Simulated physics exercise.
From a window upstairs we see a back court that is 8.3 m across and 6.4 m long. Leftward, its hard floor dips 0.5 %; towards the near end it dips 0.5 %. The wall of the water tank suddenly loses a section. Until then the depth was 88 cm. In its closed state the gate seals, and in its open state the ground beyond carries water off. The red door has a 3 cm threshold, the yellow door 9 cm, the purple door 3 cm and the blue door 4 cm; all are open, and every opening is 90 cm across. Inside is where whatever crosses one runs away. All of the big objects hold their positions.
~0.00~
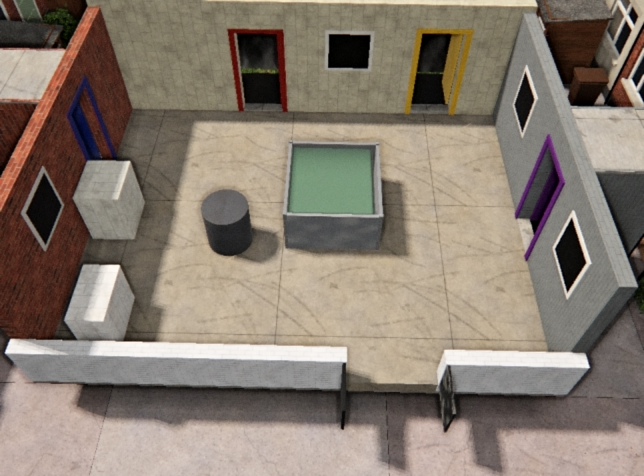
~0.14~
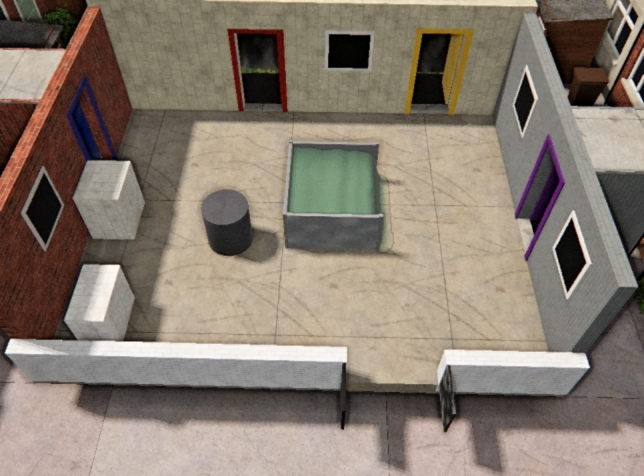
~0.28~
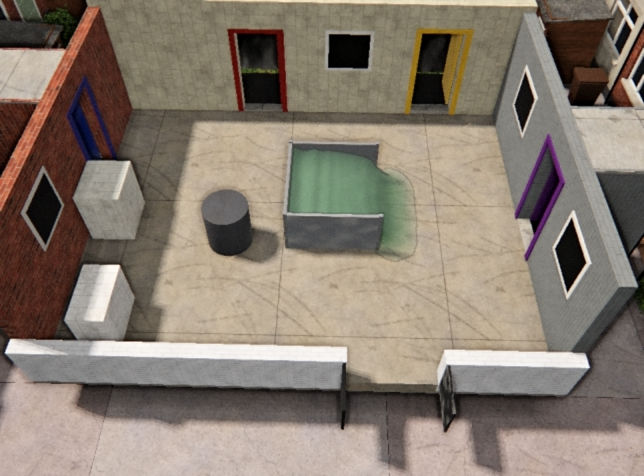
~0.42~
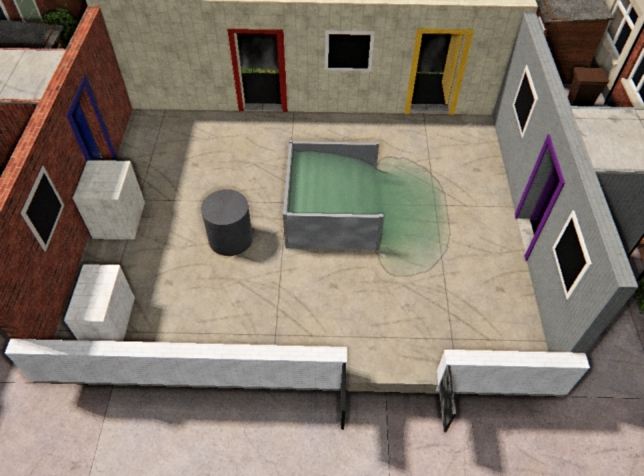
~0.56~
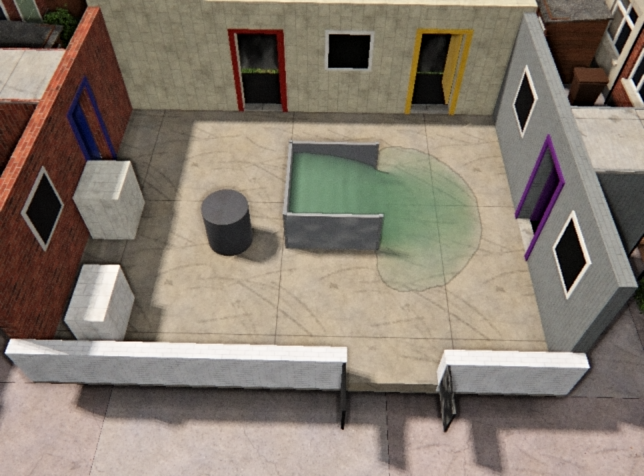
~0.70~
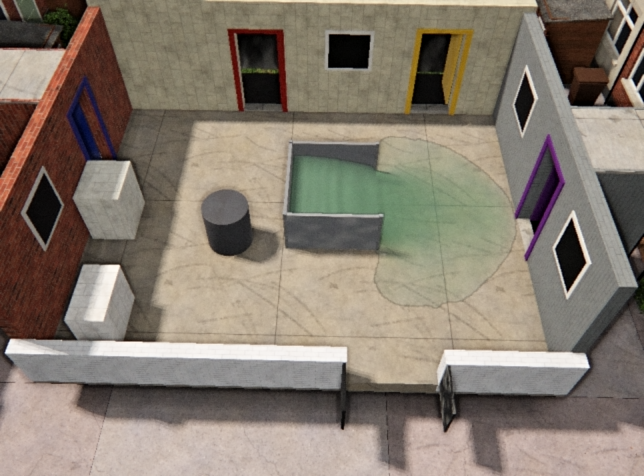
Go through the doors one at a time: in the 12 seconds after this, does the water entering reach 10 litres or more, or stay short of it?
The red door lets in less than the cap. The yellow door lets in more than the cap. The purple door lets in more than the cap. The blue door lets in more than the cap.
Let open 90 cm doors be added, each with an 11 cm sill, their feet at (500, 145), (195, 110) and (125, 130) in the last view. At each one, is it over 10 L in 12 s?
Per doorway, in order: Sufficient / insufficient / insufficient.
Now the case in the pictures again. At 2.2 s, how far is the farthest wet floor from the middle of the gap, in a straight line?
Some 4.4 metres from the gap.
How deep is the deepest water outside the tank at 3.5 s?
Up to near 22 cm.
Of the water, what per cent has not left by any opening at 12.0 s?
Some 70 out of every hundred parts.
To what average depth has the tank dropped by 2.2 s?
Mean depth: About 19 cm.
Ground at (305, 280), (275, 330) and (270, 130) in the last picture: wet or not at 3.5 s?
Respectively: Was missed, was missed, was missed.
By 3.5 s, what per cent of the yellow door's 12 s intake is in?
About 60%.
After 1.4 s water covers 30 % of the floor and is deepest (44 cm) near (502, 206); red door not reached, yellow door 3 cm at the sill, 0 L in, purple door 19 cm at the sill, 126 L in, blue door not reached.
After 2.2 s water covers 30 % of the floor and is deepest (46 cm) near (491, 117); red door not reached, yellow door 10 cm at the sill, 0 L in, purple door 27 cm at the sill, 322 L in, blue door not reached.
After 3.5 s water covers 45 % of the floor and is deepest (22 cm) near (550, 373); red door not reached, yellow door 14 cm at the sill, 19 L in, purple door 15 cm at the sill, 473 L in, blue door not reached.
After 7.0 s water covers 90 % of the floor and is deepest (10 cm) near (107, 185); red door 2 cm at the sill, 0 L in, yellow door 5 cm at the sill, 32 L in, purple door 6 cm at the sill, 552 L in, blue door 9 cm at the sill, 4 L in.
After 12.0 s water covers 95 % of the floor and is deepest (11 cm) near (79, 362); red door 2 cm at the sill, 0 L in, yellow door 1 cm at the sill, 32 L in, purple door 2 cm at the sill, 559 L in, blue door 7 cm at the sill, 43 L in.
